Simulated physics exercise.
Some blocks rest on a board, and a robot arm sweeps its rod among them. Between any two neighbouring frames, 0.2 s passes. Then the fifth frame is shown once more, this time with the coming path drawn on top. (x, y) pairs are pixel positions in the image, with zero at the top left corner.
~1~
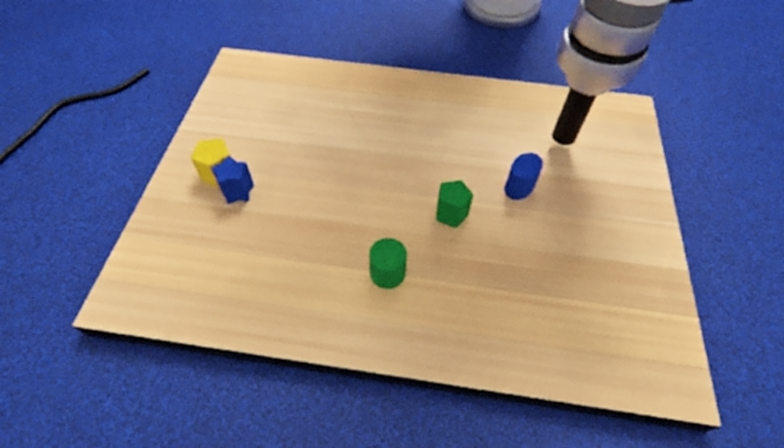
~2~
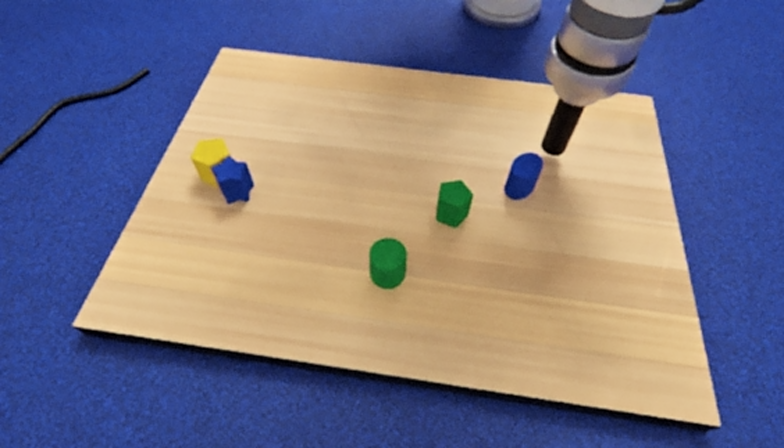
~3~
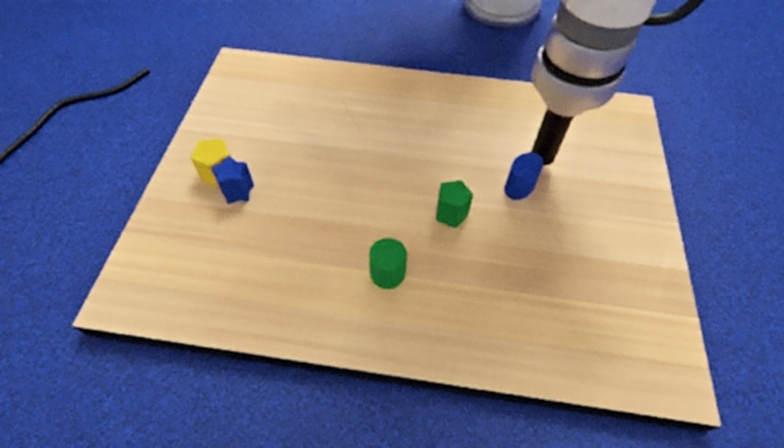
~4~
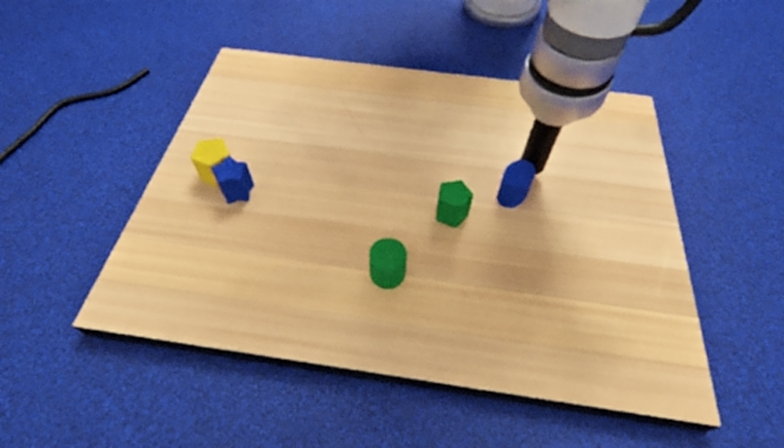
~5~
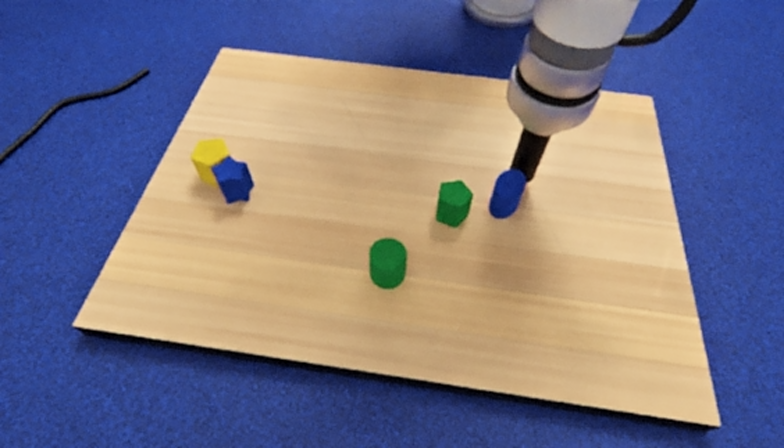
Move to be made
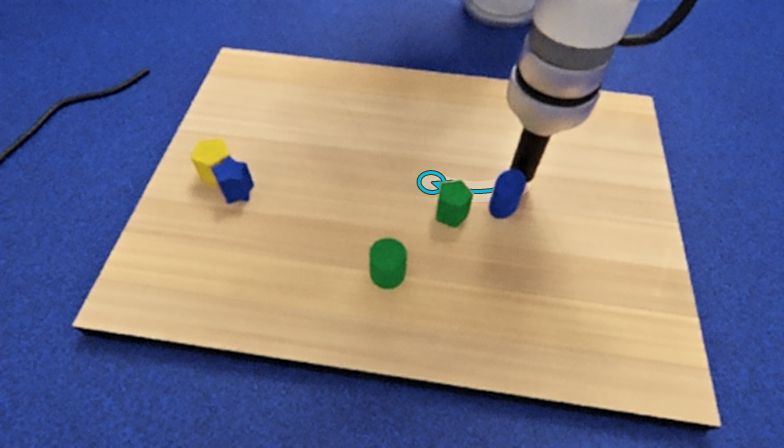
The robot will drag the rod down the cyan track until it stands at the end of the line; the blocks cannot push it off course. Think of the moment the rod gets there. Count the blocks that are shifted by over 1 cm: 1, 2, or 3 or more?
It will shift just one block.
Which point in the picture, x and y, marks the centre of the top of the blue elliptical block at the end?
The middle of the upper face of the blue elliptical block will lie at about (494, 195) in the picture.
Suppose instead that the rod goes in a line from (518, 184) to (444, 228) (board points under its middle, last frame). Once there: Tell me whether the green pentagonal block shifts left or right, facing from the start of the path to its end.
It moves right.
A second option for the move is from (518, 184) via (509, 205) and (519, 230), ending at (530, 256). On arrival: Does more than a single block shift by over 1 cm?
No, I don't think so.
The drawn path runs from (518, 184) via (491, 191) and (461, 190), ending at (432, 182).
On the path given first. Halfway along, rod (478, 182); blue elliptical block (494, 195), turned 60° anticlockwise.
At the end, rod (433, 172); green pentagonal block not moved; blue elliptical block (494, 195), turned 60° anticlockwise.
